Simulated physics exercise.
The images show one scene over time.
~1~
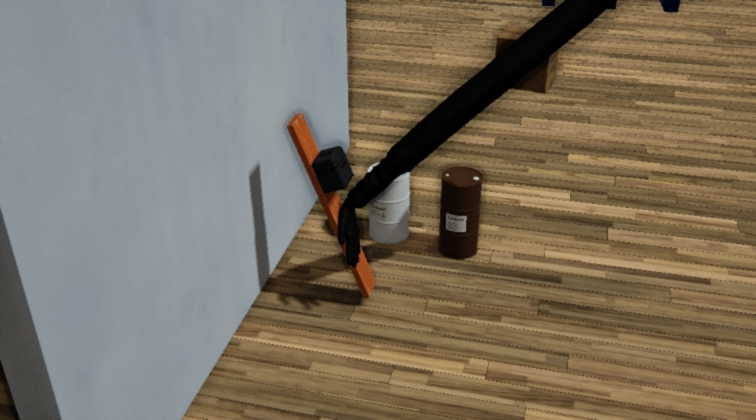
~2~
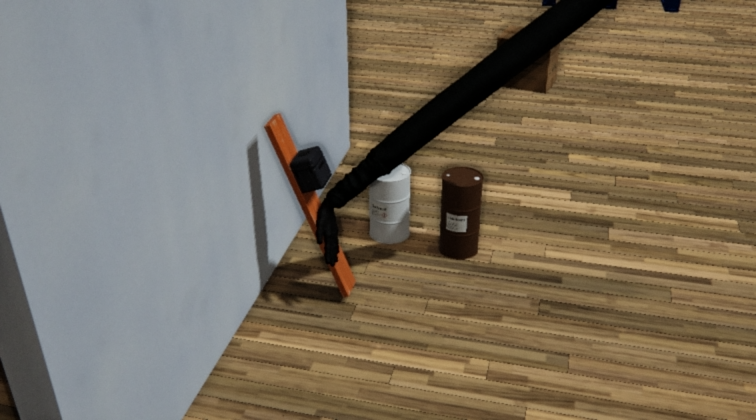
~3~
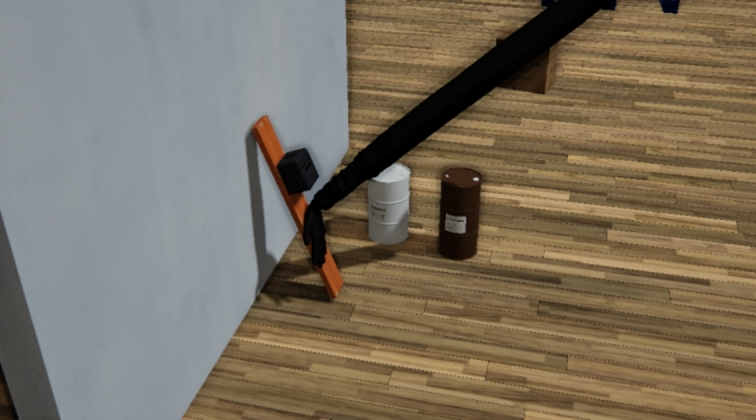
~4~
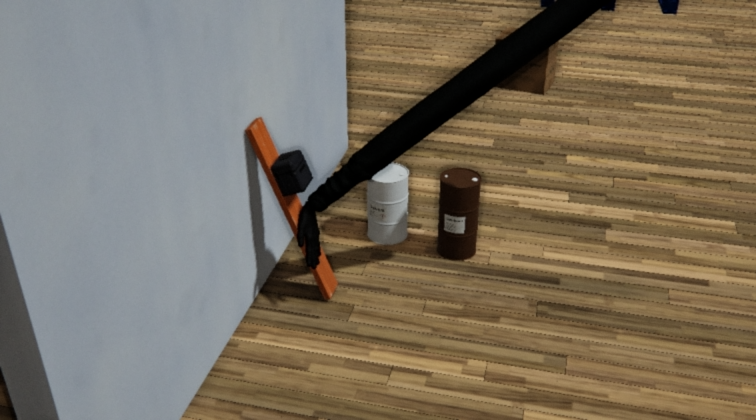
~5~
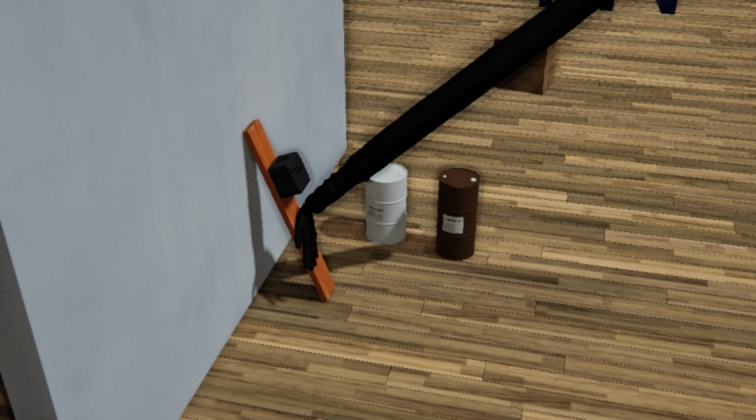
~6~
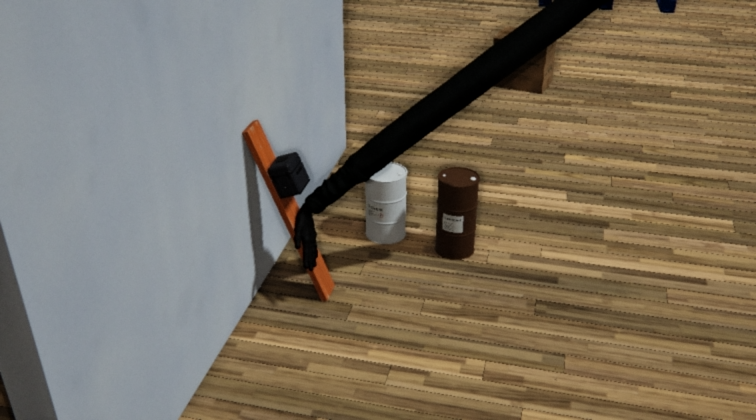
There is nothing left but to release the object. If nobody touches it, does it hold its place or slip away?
It stays stable.
Then, 0.40 s on from there, no change.
Then, 0.90 s on from there, orange plank resting near (291, 214).
In the end, all 3 unmoved. At the end, from the last picture's camera, orange plank near (291, 214). The plank remains leaning.
